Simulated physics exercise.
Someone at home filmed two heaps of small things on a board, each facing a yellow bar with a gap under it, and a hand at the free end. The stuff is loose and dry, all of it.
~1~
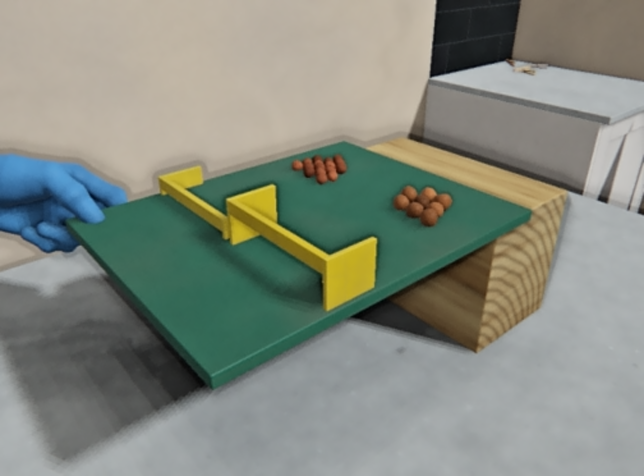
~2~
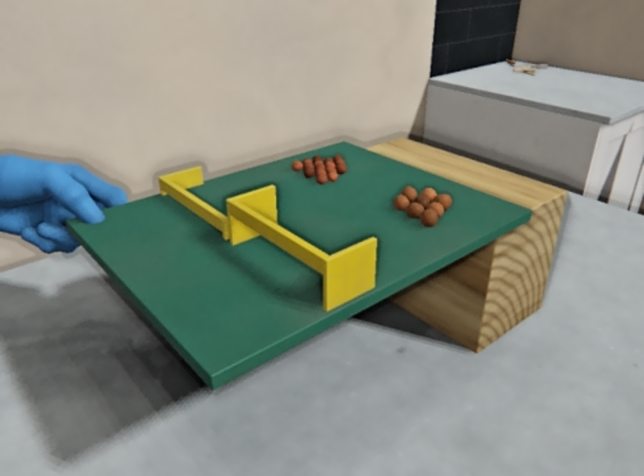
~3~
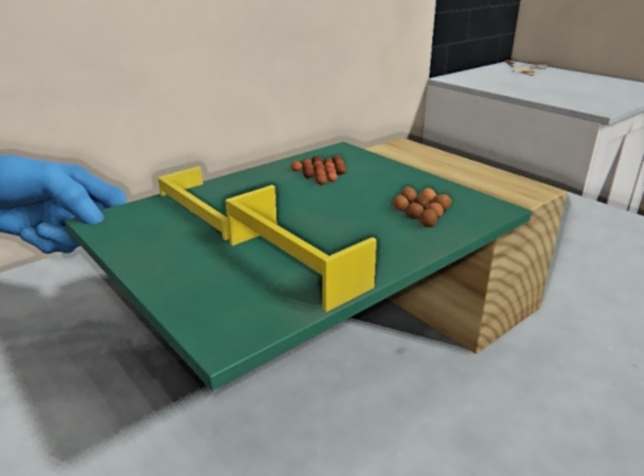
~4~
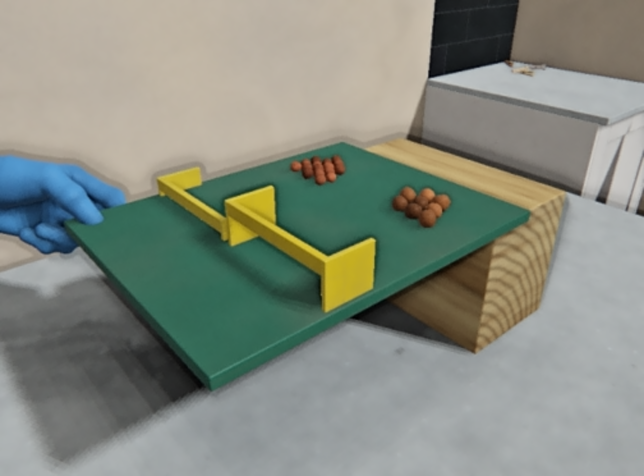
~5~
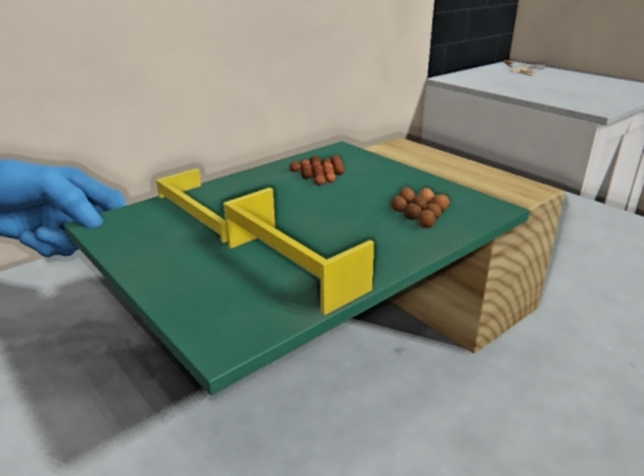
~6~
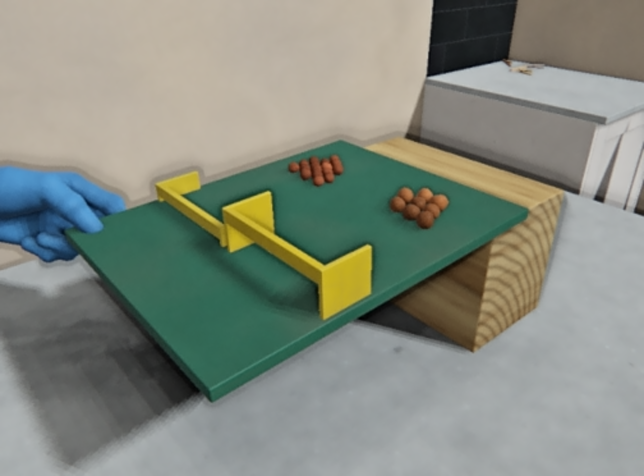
A blue-gloved hand at the left lowers the near end of a green board very slightly, after holding it almost still, on a grey surface seen from a fixed, slightly raised angle. The board rests on a wooden block at the right, with two yellow barriers across its middle and two heaps of small reddish-brown pieces beyond them. Neither heap shifts on the board.
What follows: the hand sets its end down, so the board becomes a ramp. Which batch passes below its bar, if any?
In order: The nearer batch will likely find a way out; the farther batch will likely find no way out.
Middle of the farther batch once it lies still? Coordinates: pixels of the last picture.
Probably somewhere close to (234, 284).
Then, 0.40 s past the last view, board sloping at 10°; nearer batch where it was; farther batch where it was.
Then, 0.92 s past the last view, board sloping at 21°; nearer batch on its way down; farther batch on its way down.
Then, 1.47 s past the last view, board resting at 30°; nearer batch all past its gate; farther batch has reached its gate.
Finally, board resting at 30°; nearer batch all past its gate; farther batch gathered behind its gate.
